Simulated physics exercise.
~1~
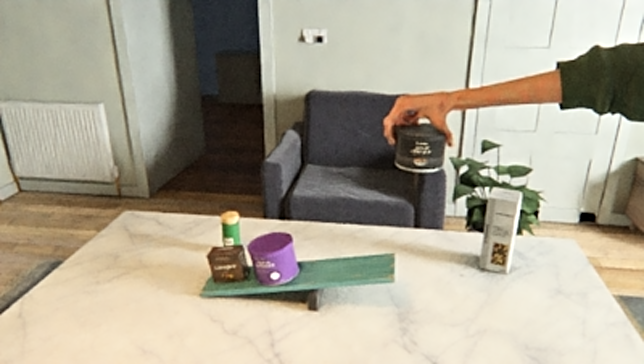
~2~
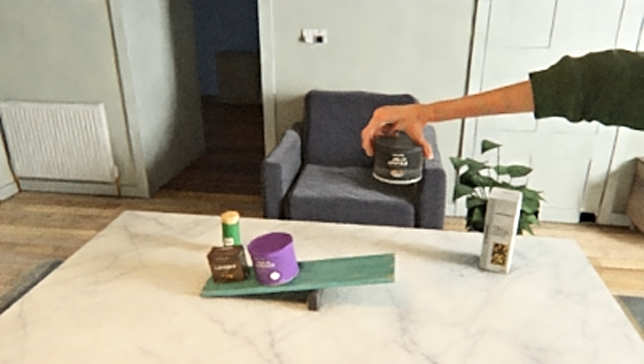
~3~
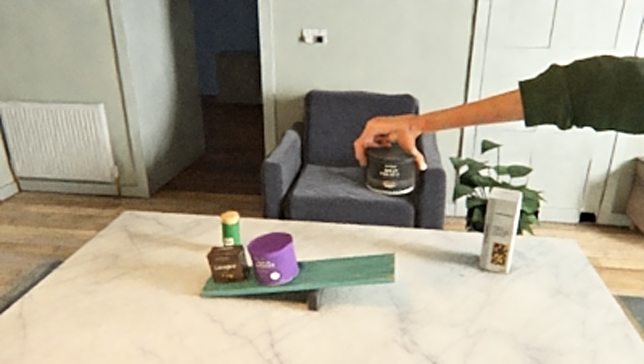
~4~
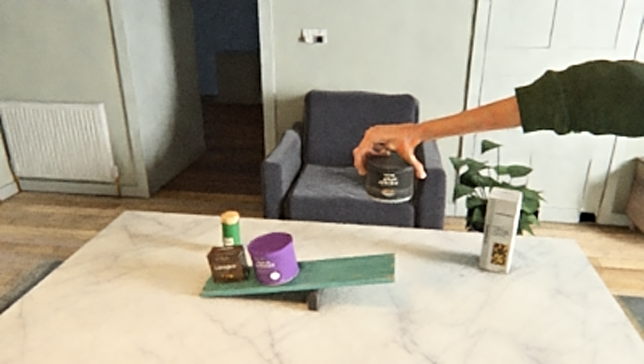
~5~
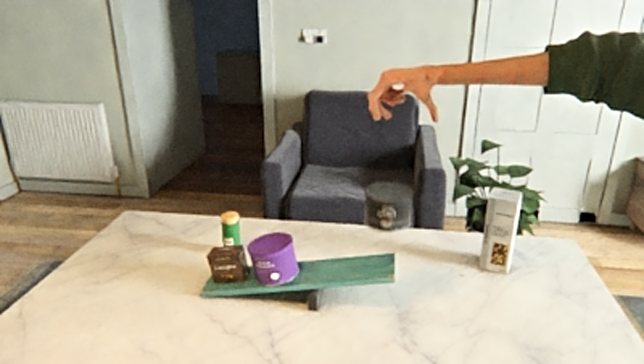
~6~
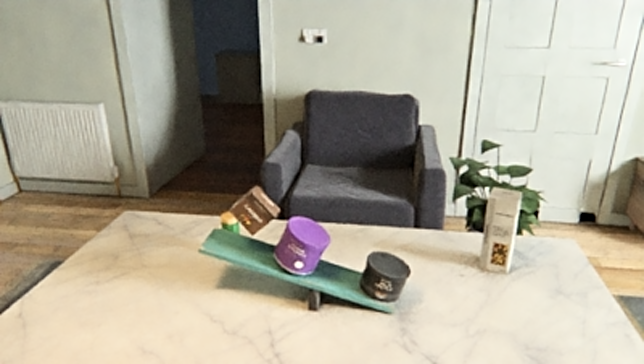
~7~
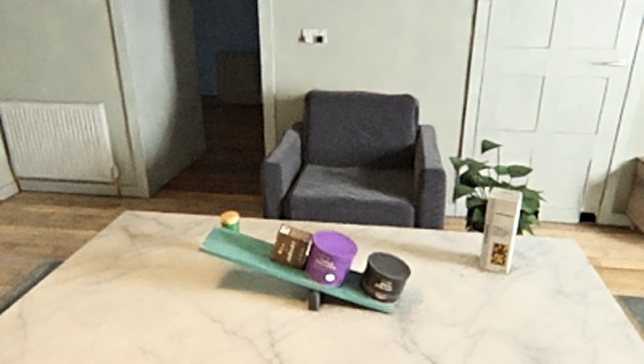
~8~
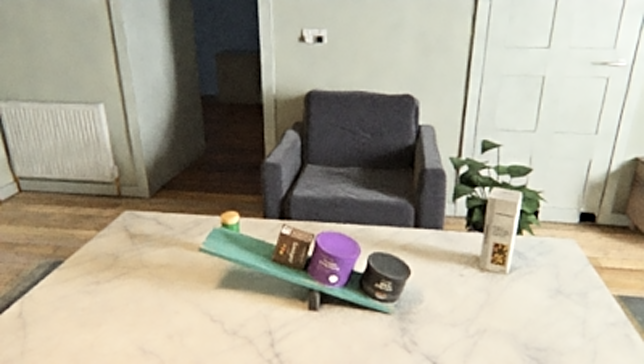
A turquoise plank seesaw tips right as a hand drops a black tub, tossing a brown packet over beside a sliding purple tub.
